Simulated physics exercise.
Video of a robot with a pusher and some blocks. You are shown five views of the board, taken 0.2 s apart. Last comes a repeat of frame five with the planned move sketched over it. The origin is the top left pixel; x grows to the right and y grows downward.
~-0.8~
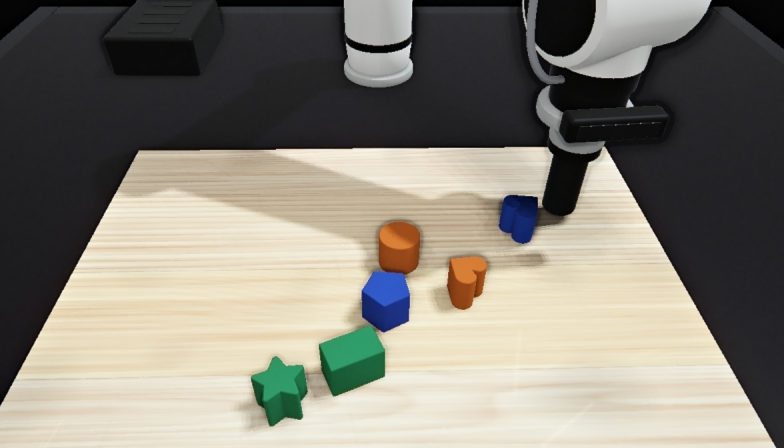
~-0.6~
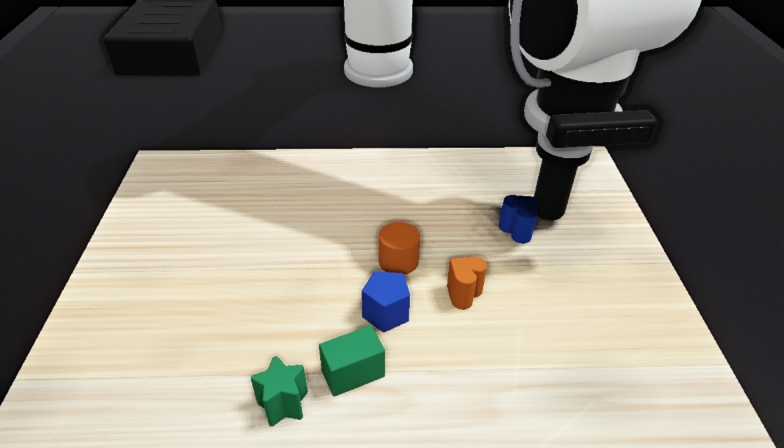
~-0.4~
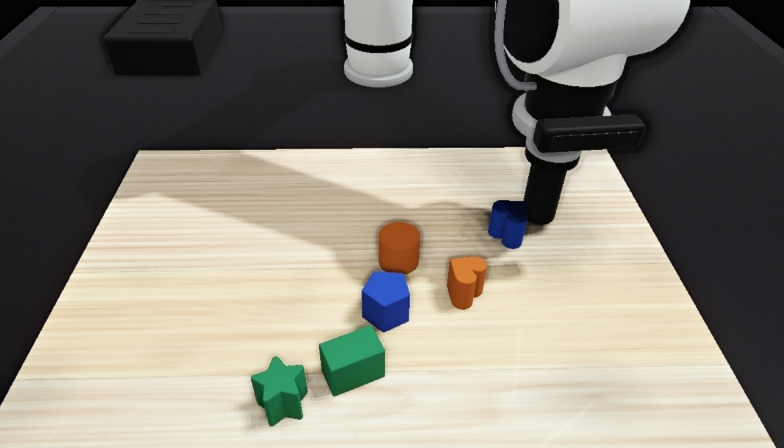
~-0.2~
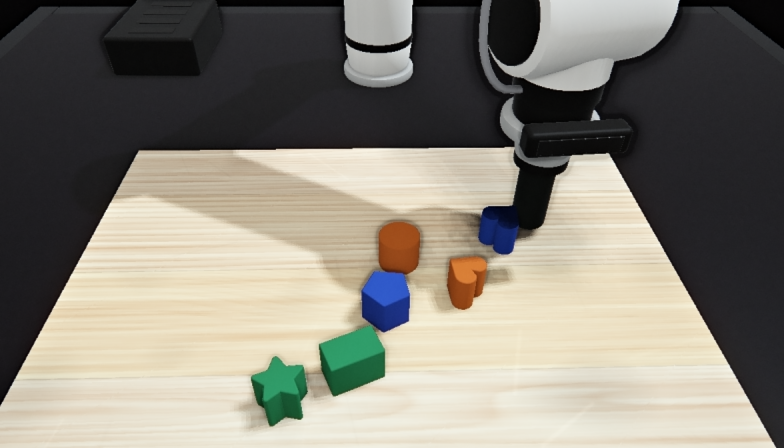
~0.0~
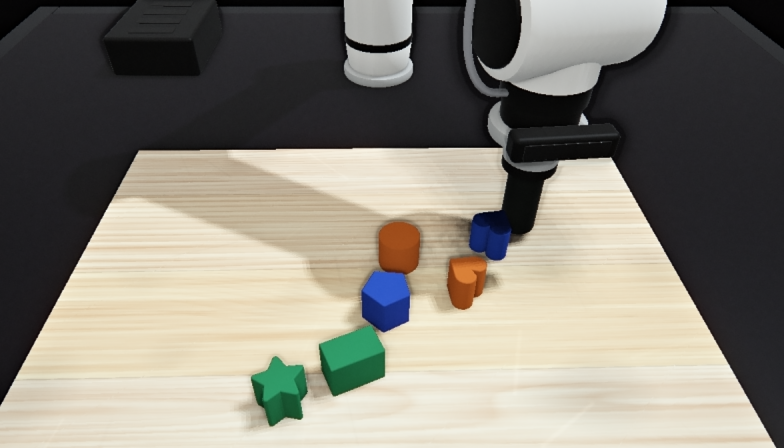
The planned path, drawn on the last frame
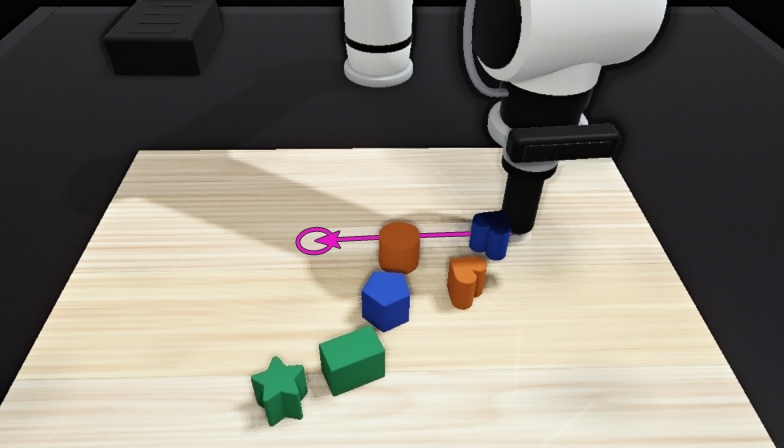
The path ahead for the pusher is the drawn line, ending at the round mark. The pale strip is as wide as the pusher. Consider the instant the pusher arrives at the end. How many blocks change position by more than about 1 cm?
Going by the path, one block will move.
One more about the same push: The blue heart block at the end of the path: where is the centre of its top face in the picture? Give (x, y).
Put as a pixel place, it's (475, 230).
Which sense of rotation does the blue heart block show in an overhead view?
Anticlockwise, looking down.
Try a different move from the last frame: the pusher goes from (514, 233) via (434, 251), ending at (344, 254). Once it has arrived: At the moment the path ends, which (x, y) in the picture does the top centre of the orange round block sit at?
Most likely (334, 255).
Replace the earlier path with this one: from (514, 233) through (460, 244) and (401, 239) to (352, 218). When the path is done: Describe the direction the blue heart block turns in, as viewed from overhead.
Viewed from above: Anti-clockwise.
The line goes straight from (514, 233) to (315, 241).
The first path, step by step. One third of the way, pusher at (449, 227); blue heart block at (475, 230), turned 85° anticlockwise.
Two thirds of the way, pusher at (382, 229); orange round block at (397, 236); blue heart block at (475, 230), turned 85° anticlockwise.
At the end, pusher at (314, 233); orange round block at (397, 236); orange heart block unmoved; blue heart block at (475, 230), turned 85° anticlockwise.
